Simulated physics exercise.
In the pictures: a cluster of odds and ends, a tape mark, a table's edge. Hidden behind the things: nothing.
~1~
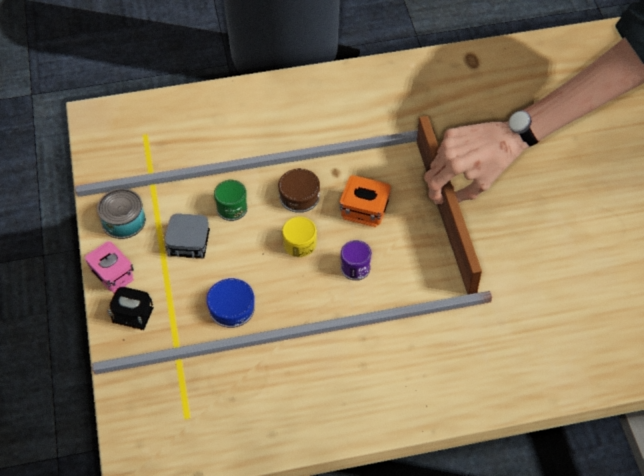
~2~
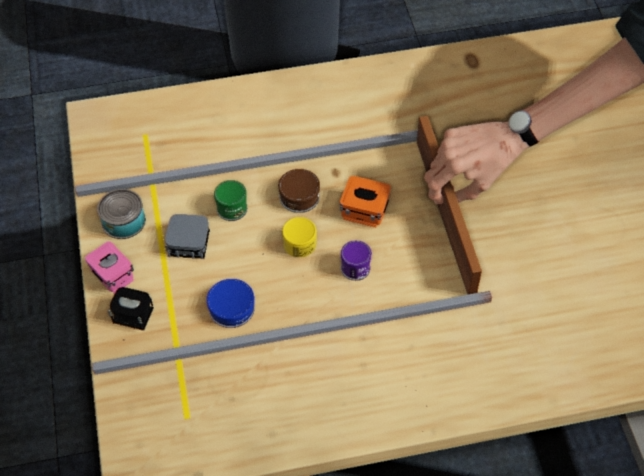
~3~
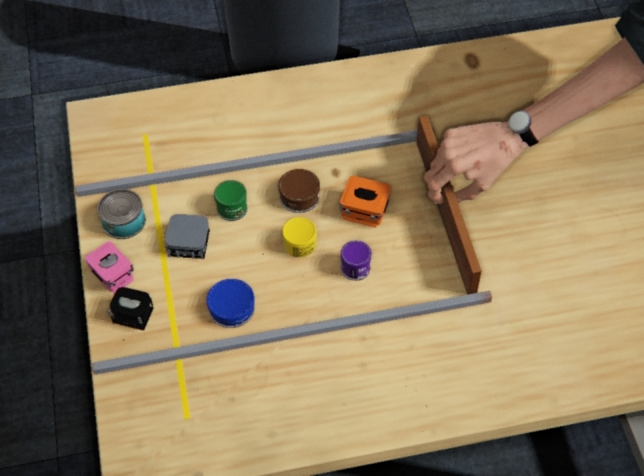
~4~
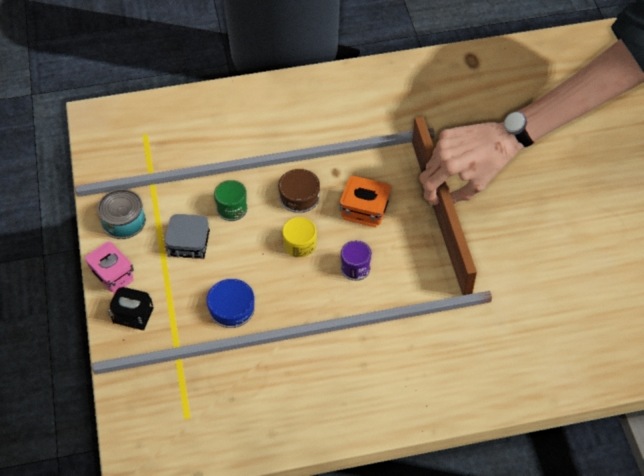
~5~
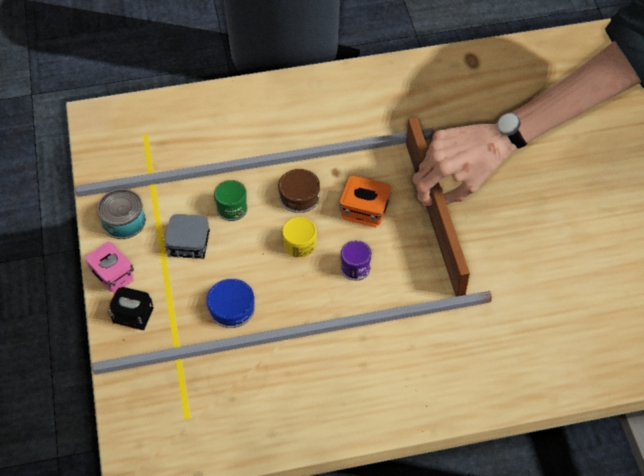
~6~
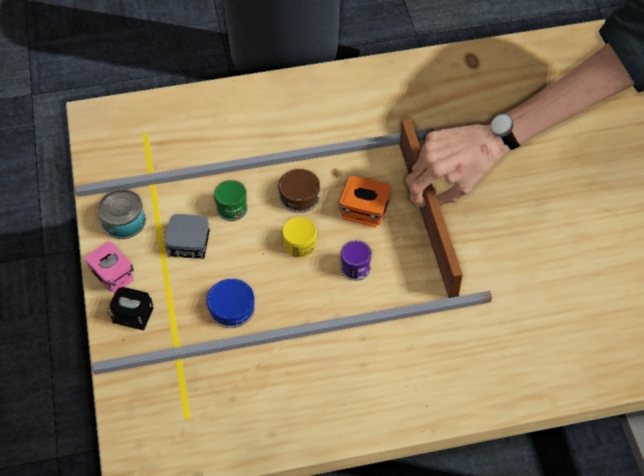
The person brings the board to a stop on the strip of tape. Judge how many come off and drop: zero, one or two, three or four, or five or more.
The pieces that topple off will total fewer than three but at least one.
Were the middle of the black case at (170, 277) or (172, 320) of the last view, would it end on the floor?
In the two tries the black case is not knocked off and is not knocked off, in that order.
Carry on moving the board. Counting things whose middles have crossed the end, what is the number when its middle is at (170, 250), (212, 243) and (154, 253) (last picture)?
2; 0; 2.
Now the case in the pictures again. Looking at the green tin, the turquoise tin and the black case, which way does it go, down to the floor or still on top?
The green tin remains up, the turquoise tin is lost, the black case is kept.
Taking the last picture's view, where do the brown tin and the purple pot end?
In the last picture they sit at about (136, 212) and about (154, 297).
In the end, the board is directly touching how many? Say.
I count 4 of them.
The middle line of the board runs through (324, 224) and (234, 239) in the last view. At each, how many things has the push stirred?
I get 4 at the one place and 7 at the other.
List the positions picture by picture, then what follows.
Pink case (110, 268); black case (131, 308); turquoise tin (122, 214); board (447, 203); tape (164, 264), in the first picture.
Black case (131, 308); yellow tub (300, 238), in the second picture.
Turquoise tin (122, 214); green tin (231, 201), in the third picture.
Pink case (110, 268); purple pot (356, 261), in the fourth picture.
Black case (131, 308); board (436, 205), in the fifth picture.
Pink case (110, 268); black case (131, 308); turquoise tin (122, 214); board (429, 206); tape (164, 264), in the sixth picture.
Soon after, none off yet; pink case at rest near (110, 268); black case at rest near (131, 308); turquoise tin at rest near (122, 214).
In the end, the number that fall off is one or two; gone, turquoise tin and pink case.
